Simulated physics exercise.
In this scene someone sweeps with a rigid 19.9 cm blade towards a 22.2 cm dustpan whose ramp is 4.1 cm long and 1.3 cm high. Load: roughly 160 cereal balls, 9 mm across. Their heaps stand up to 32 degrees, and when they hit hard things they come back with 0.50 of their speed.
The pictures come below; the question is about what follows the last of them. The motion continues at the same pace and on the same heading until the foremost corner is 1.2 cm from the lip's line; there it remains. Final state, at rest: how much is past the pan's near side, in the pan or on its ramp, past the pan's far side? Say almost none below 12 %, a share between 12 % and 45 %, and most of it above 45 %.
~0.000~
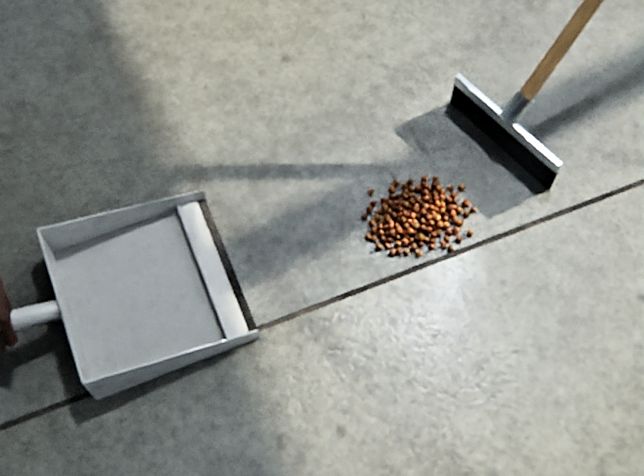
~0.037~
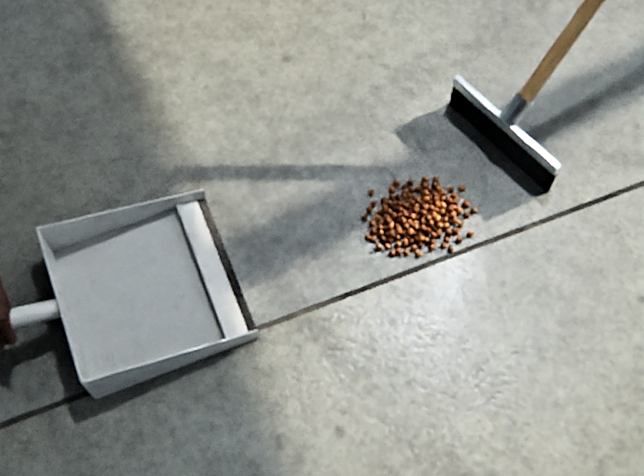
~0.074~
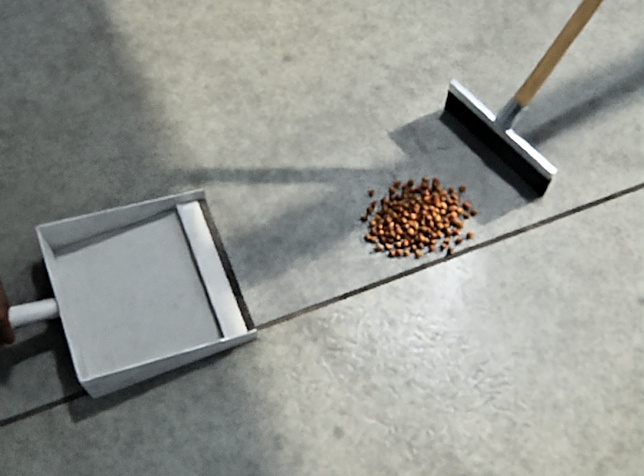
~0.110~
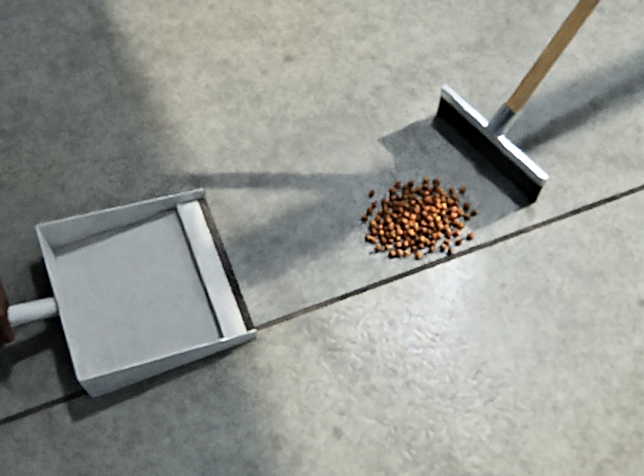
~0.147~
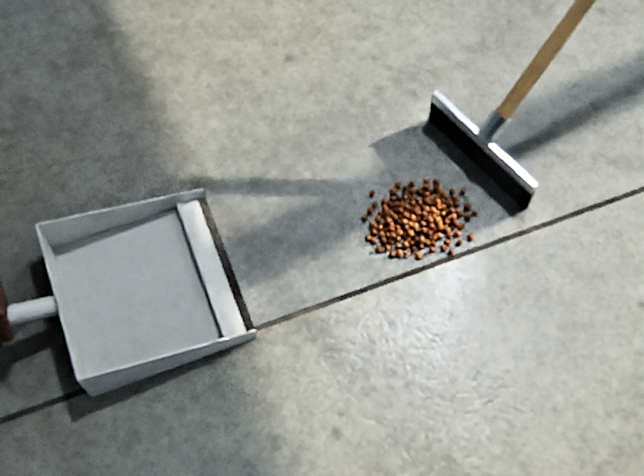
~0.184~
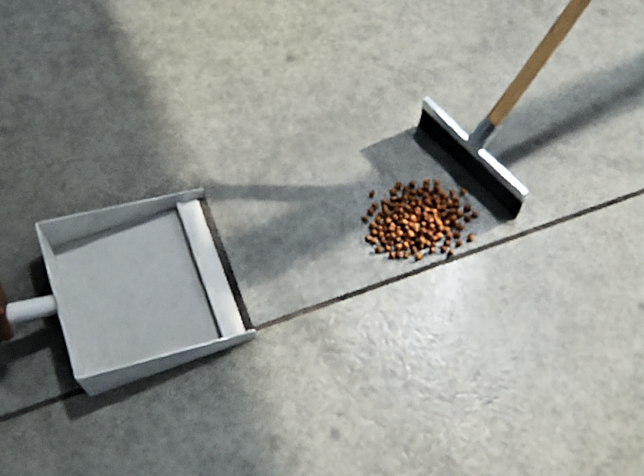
In the end near side: A decent share, pan: A scattering, far side: A scattering.
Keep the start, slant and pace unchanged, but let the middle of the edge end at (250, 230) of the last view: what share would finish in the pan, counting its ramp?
Roughly 0 percent.
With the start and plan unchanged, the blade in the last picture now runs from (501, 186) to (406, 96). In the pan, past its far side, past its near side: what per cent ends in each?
Final per cent - pan 0, far 0, near 0.
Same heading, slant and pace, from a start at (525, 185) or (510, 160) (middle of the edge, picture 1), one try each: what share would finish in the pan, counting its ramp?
Roughly 20 % and 15 %.
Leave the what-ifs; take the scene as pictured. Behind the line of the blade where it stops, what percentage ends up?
I'd put it near 15 in a hundred.
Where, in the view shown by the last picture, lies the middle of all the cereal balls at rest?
Estimated resting centre: Around (269, 316).
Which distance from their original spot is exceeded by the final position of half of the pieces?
Median shift: Approx. 24 cm.
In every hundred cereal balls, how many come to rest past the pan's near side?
I'd put it near 40 percent.
After 0.51 s, middle of the blade 21 cm from the lip; 0 % over the lip, far side 0 %, near side 10 %.
After 0.73 s, middle of the blade 11 cm from the lip; 0 % over the lip, far side 0 %, near side 25 %.
Then, at 1.07 s, middle of the blade 4 cm from the lip; 5 % over the lip, far side 0 %, near side 40 %.
In the end, at 1.4 s, near side 40 %, pan 5 %, far side 0 %, in front of the lip or behind the blade 55 %.
